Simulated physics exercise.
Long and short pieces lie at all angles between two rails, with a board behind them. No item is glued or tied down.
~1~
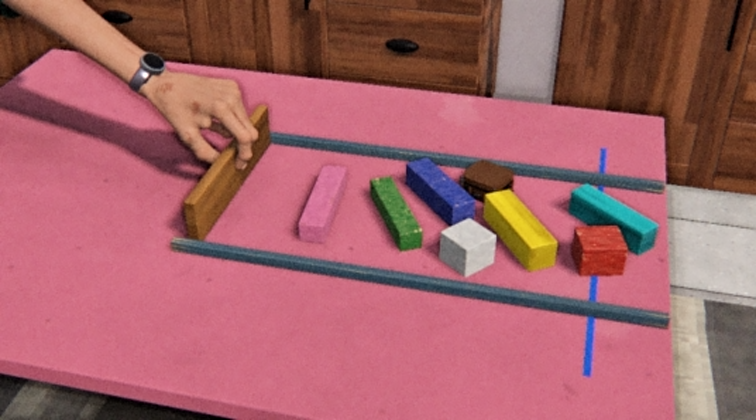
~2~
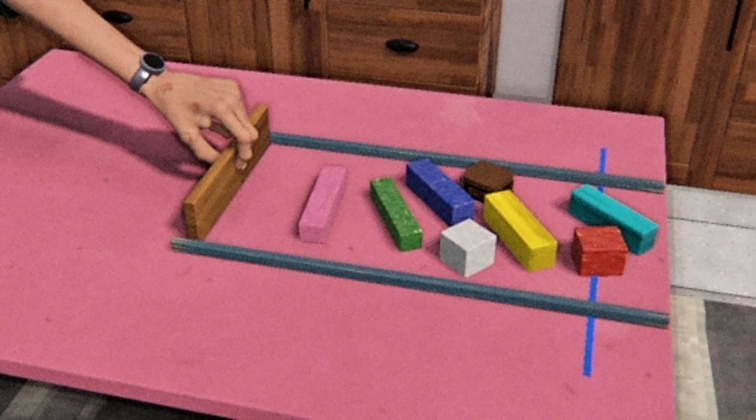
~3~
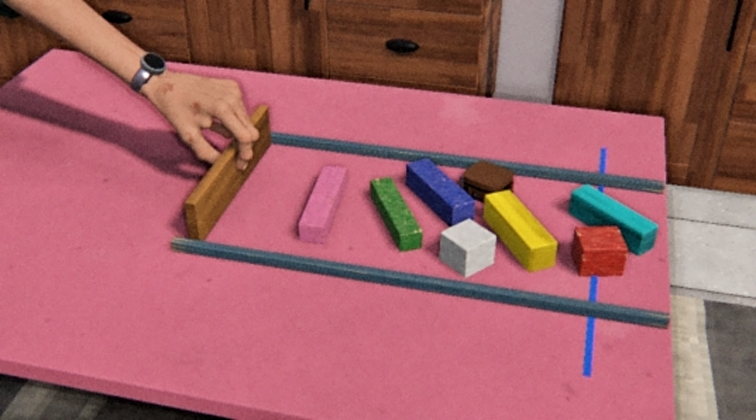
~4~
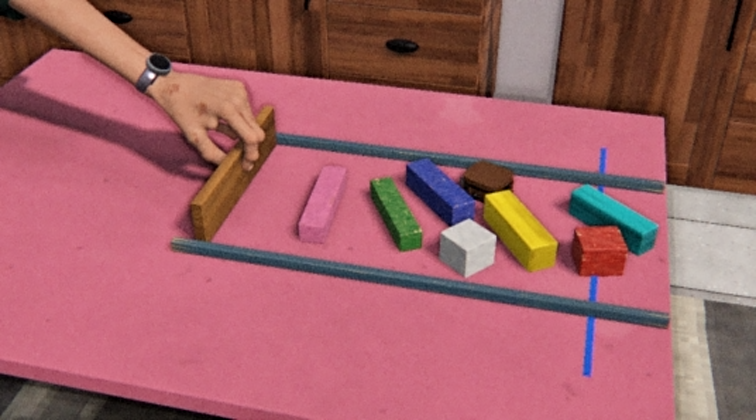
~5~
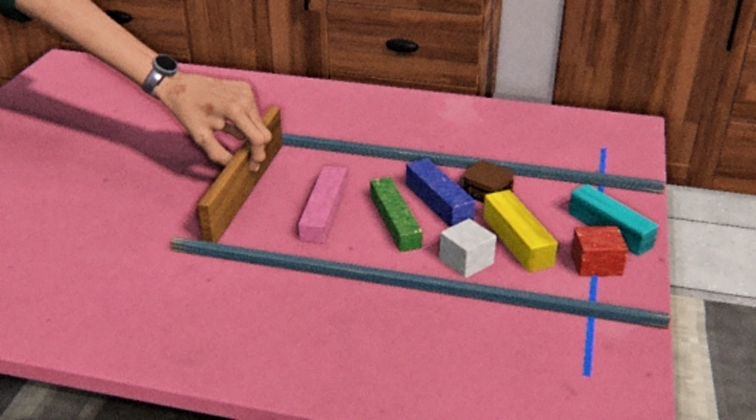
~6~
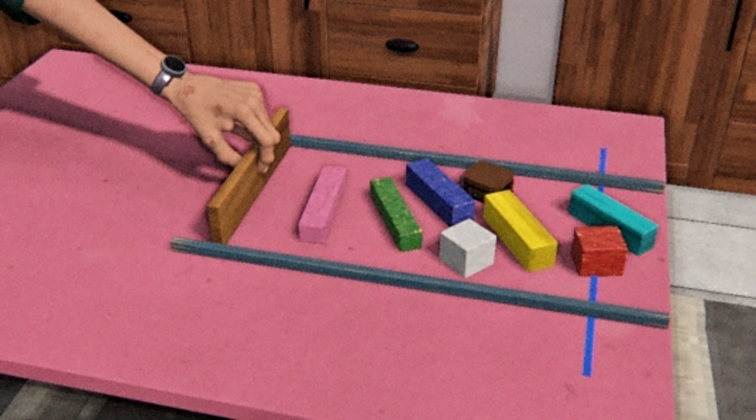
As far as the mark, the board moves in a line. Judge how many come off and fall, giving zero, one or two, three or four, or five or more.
Number falling: Three or four.
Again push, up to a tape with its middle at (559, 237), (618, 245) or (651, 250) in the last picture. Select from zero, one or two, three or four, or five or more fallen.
One to two; five or more; 5 or more.
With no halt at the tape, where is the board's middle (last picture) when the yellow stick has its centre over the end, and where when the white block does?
When the yellow stick crosses, the middle is near (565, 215); when the white block crosses, near (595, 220).
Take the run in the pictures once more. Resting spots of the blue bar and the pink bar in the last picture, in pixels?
They end up close to (664, 215) and (611, 244).
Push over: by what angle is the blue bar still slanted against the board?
It sits some 15° out of line.
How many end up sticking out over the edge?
The count is 2.
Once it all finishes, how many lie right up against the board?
So the total is 1.
Soon after, none off yet; turquoise stick at rest near (612, 219); red block at rest near (599, 252); yellow stick at rest near (520, 230).
At rest, the number that fall off is three or four; fallen, brown case, yellow stick, red block and turquoise stick.
